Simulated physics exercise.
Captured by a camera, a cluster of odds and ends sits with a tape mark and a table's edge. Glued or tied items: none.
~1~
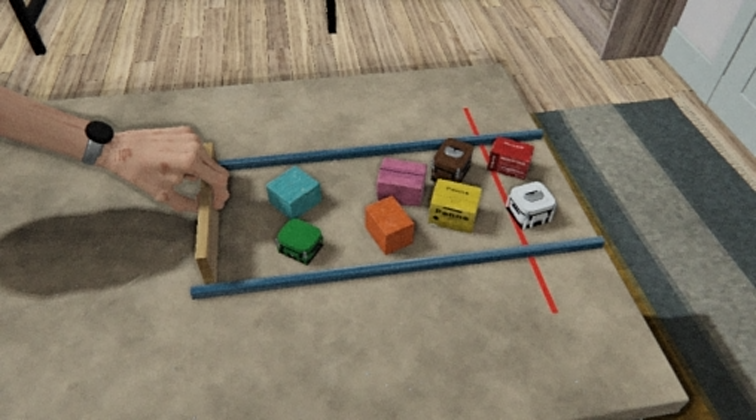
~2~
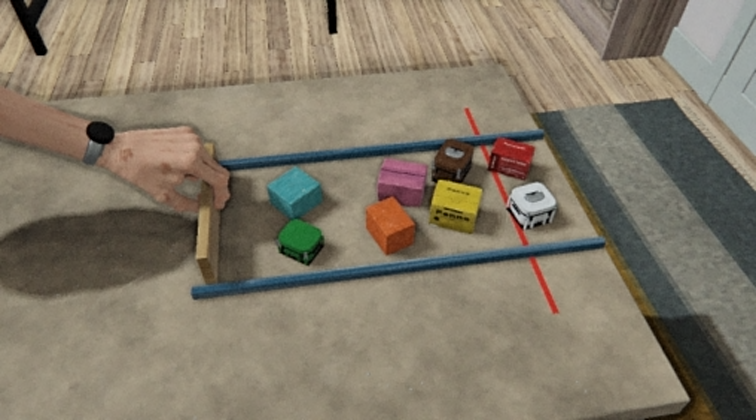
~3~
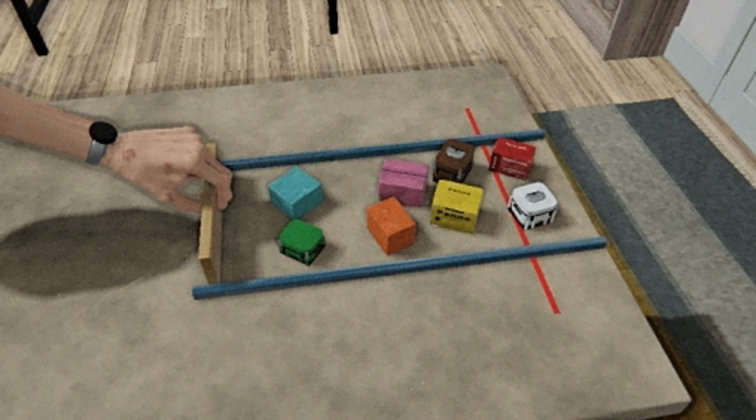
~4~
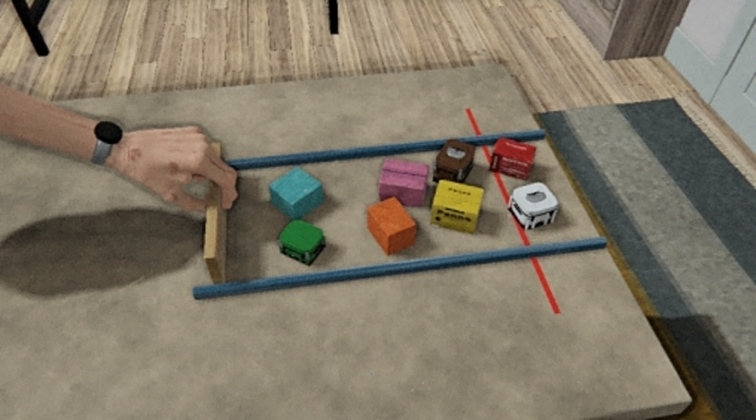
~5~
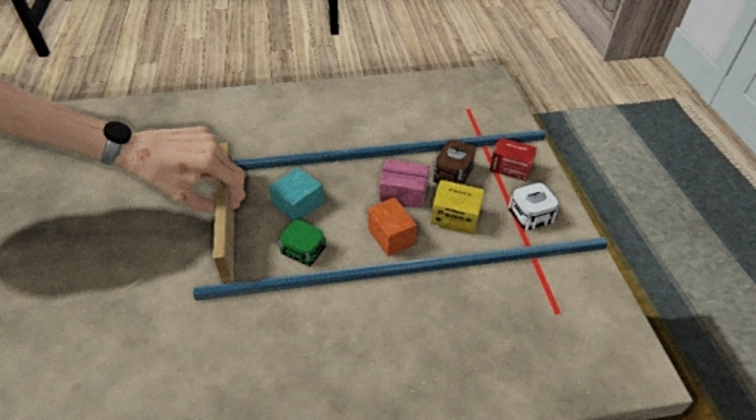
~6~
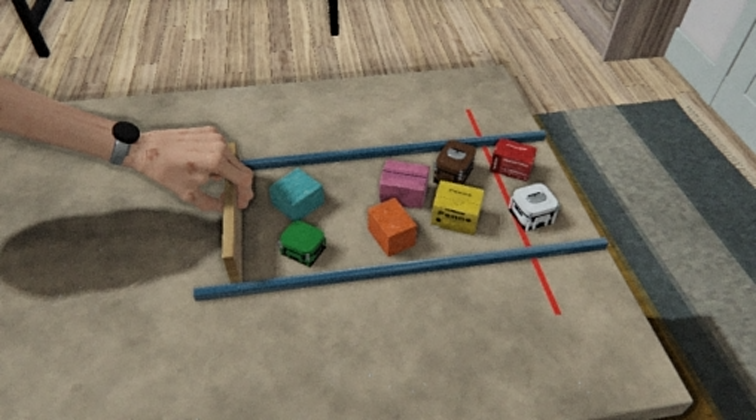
On a table, a hand slides a wooden board slightly right toward several colourful small boxes.
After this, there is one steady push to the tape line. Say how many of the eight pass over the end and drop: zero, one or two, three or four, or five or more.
The count is one or two.
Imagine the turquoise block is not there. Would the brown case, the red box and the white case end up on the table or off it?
I'd say the brown case stays up, the red box stays up, and the white case does not stay.
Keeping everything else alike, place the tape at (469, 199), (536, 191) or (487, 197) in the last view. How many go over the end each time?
Going through each try, you'd get 1, 5 and 1.
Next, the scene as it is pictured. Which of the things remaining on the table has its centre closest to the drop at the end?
It's the pink box.
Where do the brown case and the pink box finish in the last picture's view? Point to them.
Result: One at about (507, 151), the other at about (564, 177).
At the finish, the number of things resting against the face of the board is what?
Contact count: 3.
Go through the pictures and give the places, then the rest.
In the first picture, red box (511, 158); white case (531, 206); brown case (452, 163); board (210, 210); tape (503, 193).
In the second picture, white case (531, 206); green case (301, 243).
In the third picture, brown case (454, 163); pink box (403, 183).
In the fourth picture, red box (513, 159); turquoise block (296, 194).
In the fifth picture, white case (533, 207); orange block (392, 227).
In the sixth picture, red box (513, 160); white case (533, 207); brown case (455, 164); board (233, 210); tape (506, 195).
Early on, none off yet; red box at rest near (513, 160); white case at rest near (533, 207); brown case at rest near (455, 164).
A while later, none off yet; red box at rest near (513, 160); white case travelled a little near (549, 206); brown case travelled a little near (465, 158).
Finally, the number that fall off is one or two; lost, yellow box and white case.
